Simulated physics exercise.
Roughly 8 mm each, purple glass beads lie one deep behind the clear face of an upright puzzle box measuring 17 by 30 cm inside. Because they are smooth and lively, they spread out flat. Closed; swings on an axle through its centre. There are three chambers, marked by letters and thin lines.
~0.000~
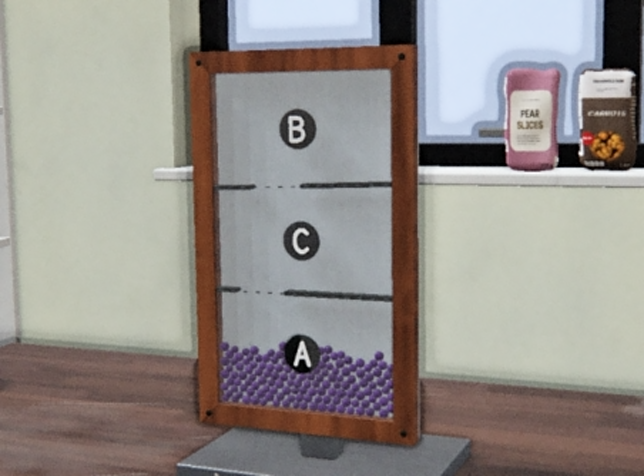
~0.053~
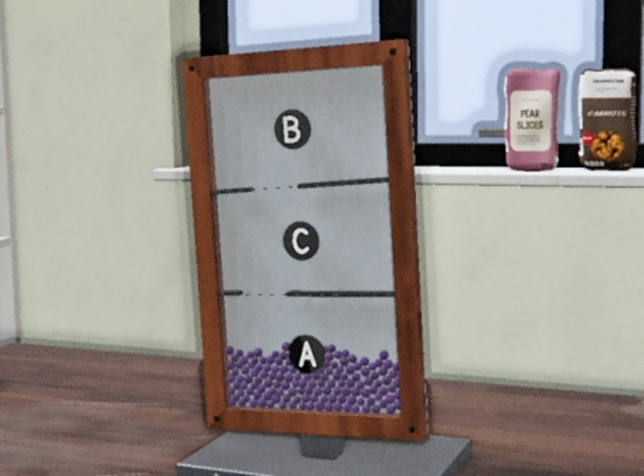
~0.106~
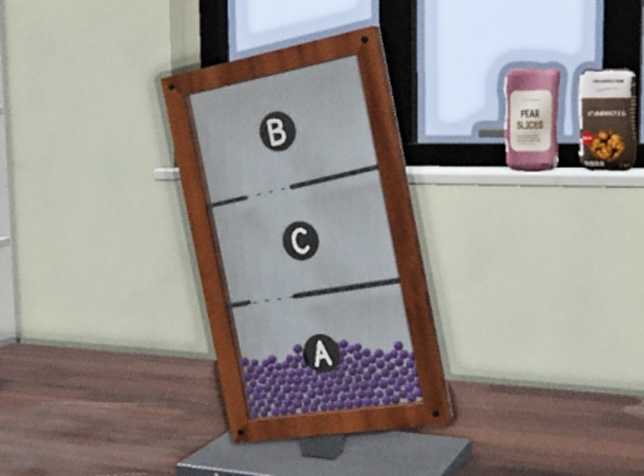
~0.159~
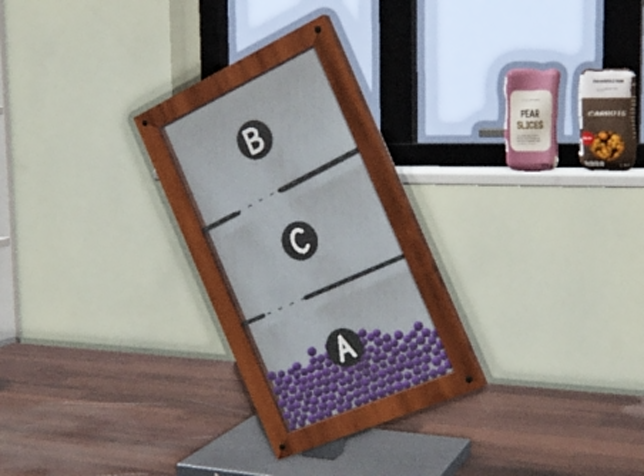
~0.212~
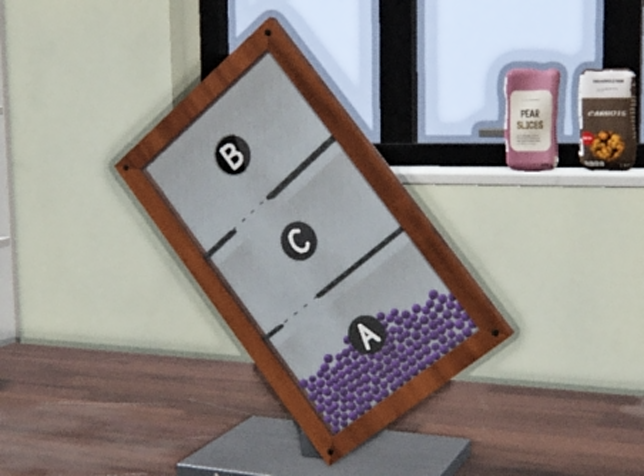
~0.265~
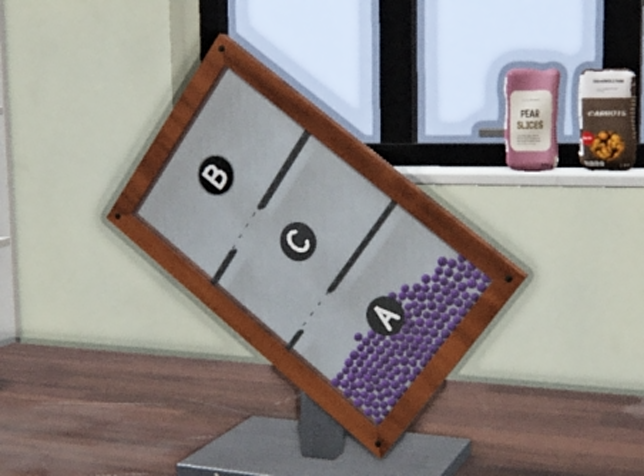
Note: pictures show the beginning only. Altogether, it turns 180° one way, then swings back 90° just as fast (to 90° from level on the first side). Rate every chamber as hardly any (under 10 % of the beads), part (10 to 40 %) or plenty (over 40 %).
A: Part; B: Plenty; C: Part.
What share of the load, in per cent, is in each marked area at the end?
Chamber A holds 25, chamber B holds 55 and chamber C holds 20.
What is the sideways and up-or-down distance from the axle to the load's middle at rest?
About 4 cm left and 6 cm below.
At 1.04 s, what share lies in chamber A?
About 25 percent of the load.
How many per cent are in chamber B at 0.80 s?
It works out at about 20 percent.
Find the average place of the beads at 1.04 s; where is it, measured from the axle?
Some 2 cm left and 6 cm below.
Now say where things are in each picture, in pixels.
The first picture shows level; about 150 beads; beads centred (304, 379); top one (328, 350); A (302, 354), B (298, 129), C (301, 241).
The second picture shows turned 3° anticlockwise; beads centred (309, 380); top one (332, 349).
The third picture shows turned 11° anticlockwise; beads centred (327, 380); top one (399, 346); wall ends (227, 306) to (247, 303), (296, 296) to (405, 279), (207, 207) to (244, 198), (293, 187) to (384, 166).
The fourth picture shows turned 24° anticlockwise; beads centred (354, 374); top one (418, 326).
The fifth picture shows turned 39° anticlockwise; beads centred (383, 360); top one (434, 295).
The sixth picture shows turned 53° anticlockwise; beads centred (406, 339); top one (462, 258); A (385, 316), B (216, 175), C (298, 242).
After 0.80 s, it stands 180° anticlockwise; the beads' middle is 2 cm right of and level with the centre; A 45 %, B 20 %, C 30 %.
After 1.04 s, it stands 134° anticlockwise; the beads' middle is 2 cm left of and 6 cm below the centre; A 25 %, B 55 %, C 20 %.
After 1.27 s, it stands 90° anticlockwise; the beads' middle is 5 cm left of and 5 cm below the centre; A 25 %, B 55 %, C 20 %.
At rest by 2.3 s, it stands 90° anticlockwise; A 25 %, B 55 %, C 20 %.
